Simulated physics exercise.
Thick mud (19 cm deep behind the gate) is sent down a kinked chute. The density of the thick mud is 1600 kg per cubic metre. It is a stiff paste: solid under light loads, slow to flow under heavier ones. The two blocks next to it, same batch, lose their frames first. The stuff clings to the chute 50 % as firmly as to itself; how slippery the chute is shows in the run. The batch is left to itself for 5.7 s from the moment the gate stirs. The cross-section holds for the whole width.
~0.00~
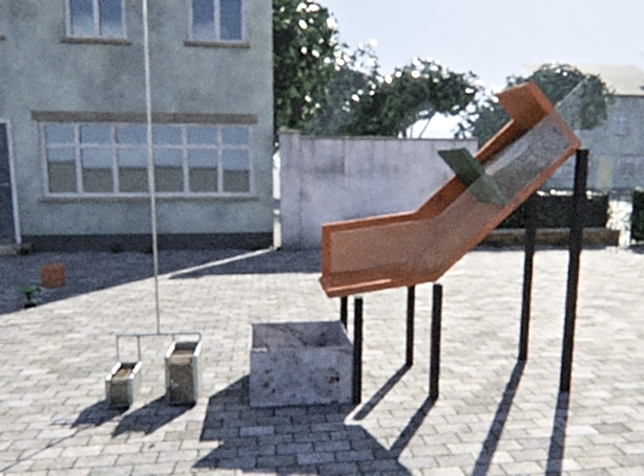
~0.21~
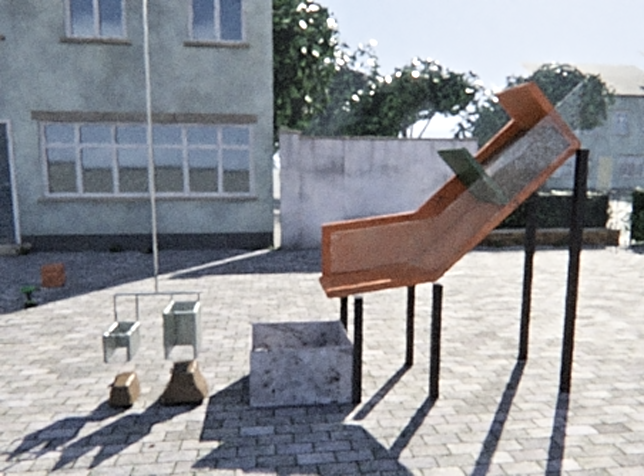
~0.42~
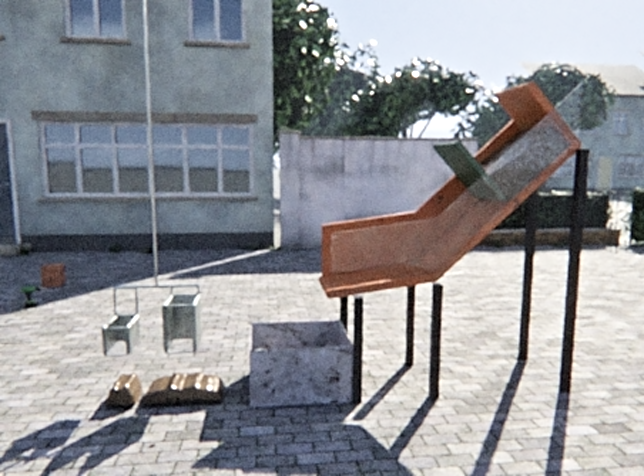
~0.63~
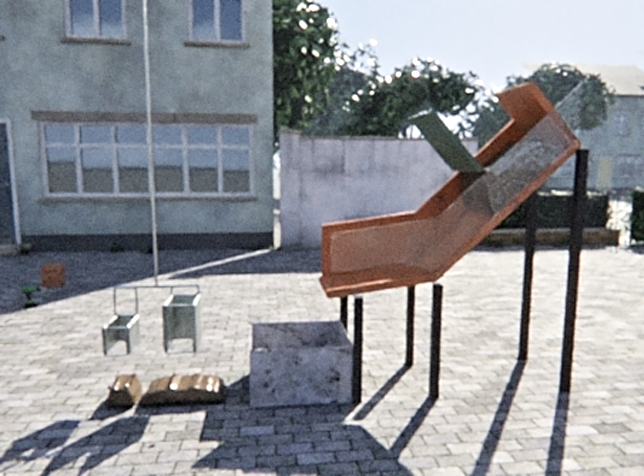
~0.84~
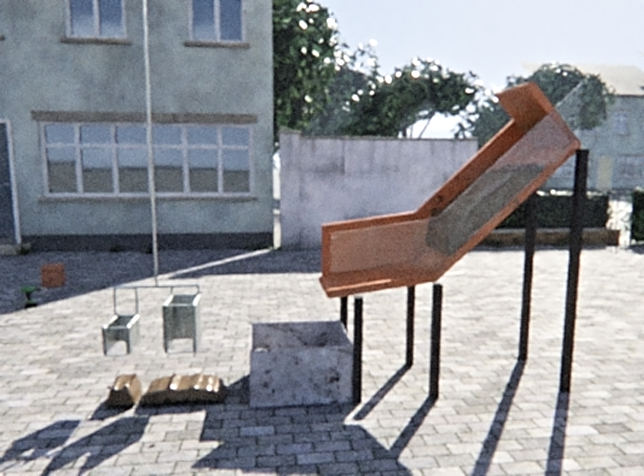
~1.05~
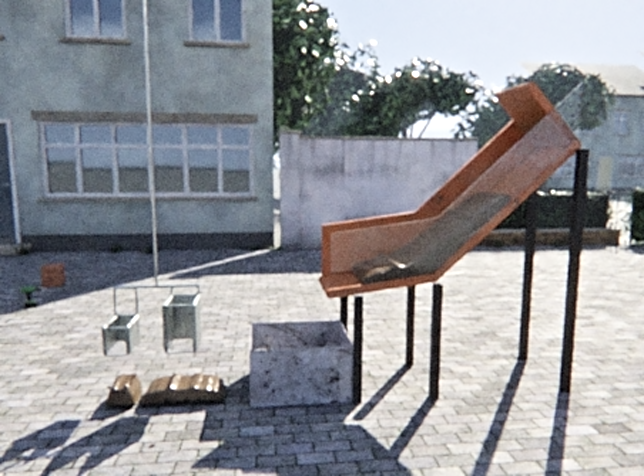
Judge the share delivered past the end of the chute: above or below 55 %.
The result is above 55 %.
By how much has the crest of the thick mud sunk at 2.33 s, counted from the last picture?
Some 44 cm.
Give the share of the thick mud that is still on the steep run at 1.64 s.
Some 0 per cent.
After 1.64 s, none is on the steep run, 63 % on the flatter one and 37 % past the end.
After 2.33 s, none is on the steep run, 33 % on the flatter one and 67 % past the end.
After 3.03 s, none is on the steep run, 33 % on the flatter one and 67 % past the end.
After 3.72 s, none is on the steep run, 31 % on the flatter one and 69 % past the end.
After 6.11 s, none is on the steep run, 31 % on the flatter one and 69 % past the end.
